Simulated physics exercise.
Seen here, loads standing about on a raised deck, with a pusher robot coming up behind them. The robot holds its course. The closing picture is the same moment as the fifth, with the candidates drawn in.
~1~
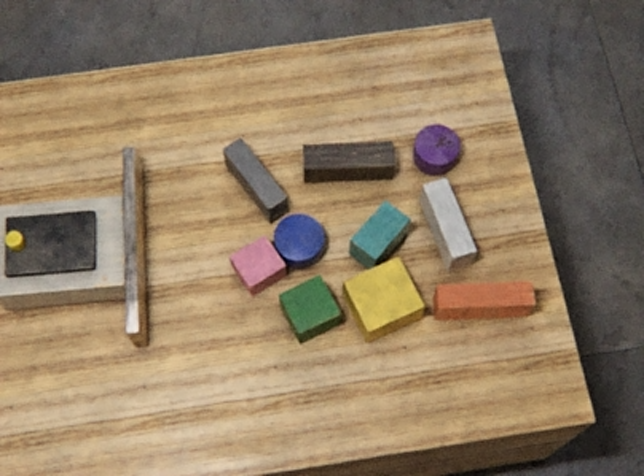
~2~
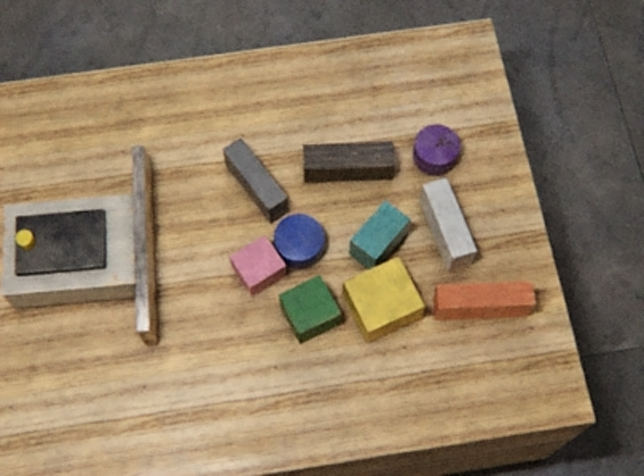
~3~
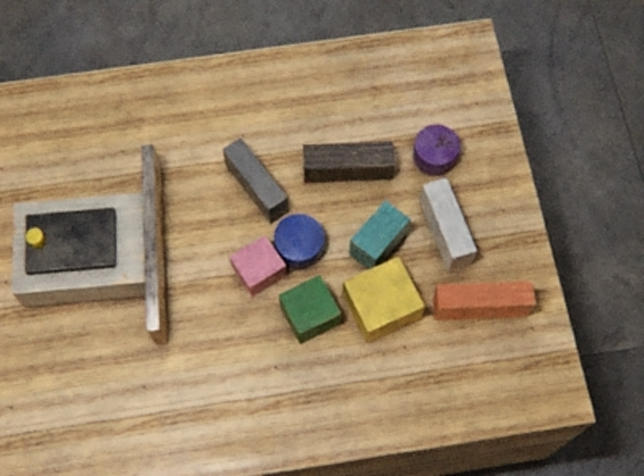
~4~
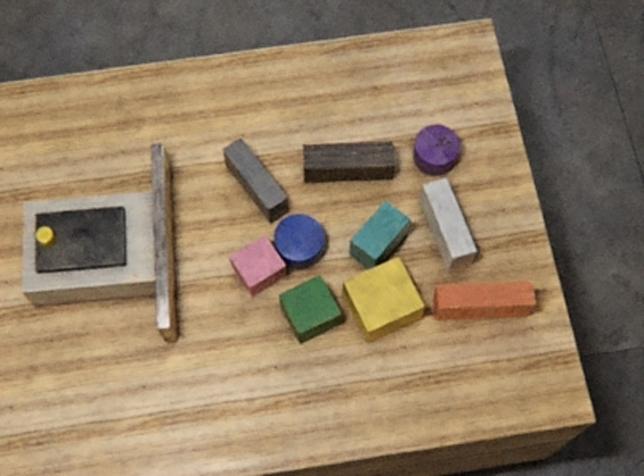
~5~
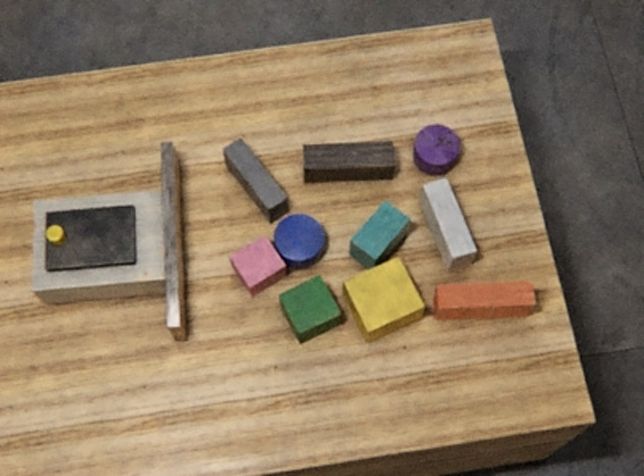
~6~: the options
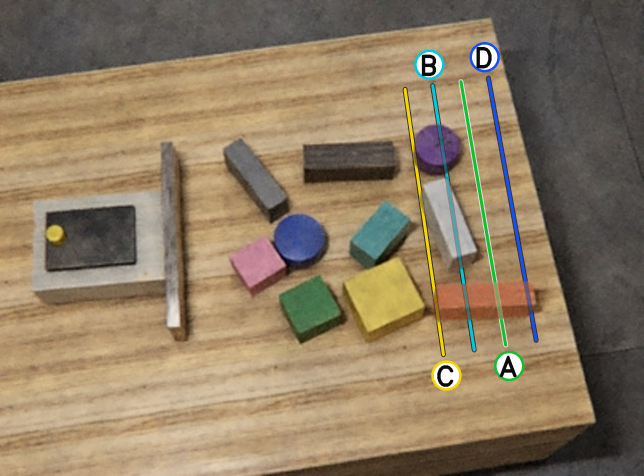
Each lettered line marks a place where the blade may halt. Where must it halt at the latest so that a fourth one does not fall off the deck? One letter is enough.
No farther than B.
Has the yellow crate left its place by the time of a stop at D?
By then, yes.
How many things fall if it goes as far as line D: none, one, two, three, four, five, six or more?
In all, six or more.
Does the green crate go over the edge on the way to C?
No.
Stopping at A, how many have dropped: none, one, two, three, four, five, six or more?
In all, six or more.
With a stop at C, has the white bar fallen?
By then, no.
On the marked copy, A at (482, 206); B at (452, 210); C at (423, 214); D at (511, 202).
Taking B. A third of the way, robot (203, 222); green crate (315, 313); grey bar (289, 178).
Two thirds of the way, robot (305, 207); orange bar (547, 295); purple canister (505, 143).
When it is over, robot (382, 196); orange bar over the edge; white bar over the edge; three fallen.
As for the rest, A drops six; C is within the limit but short; D drops six.
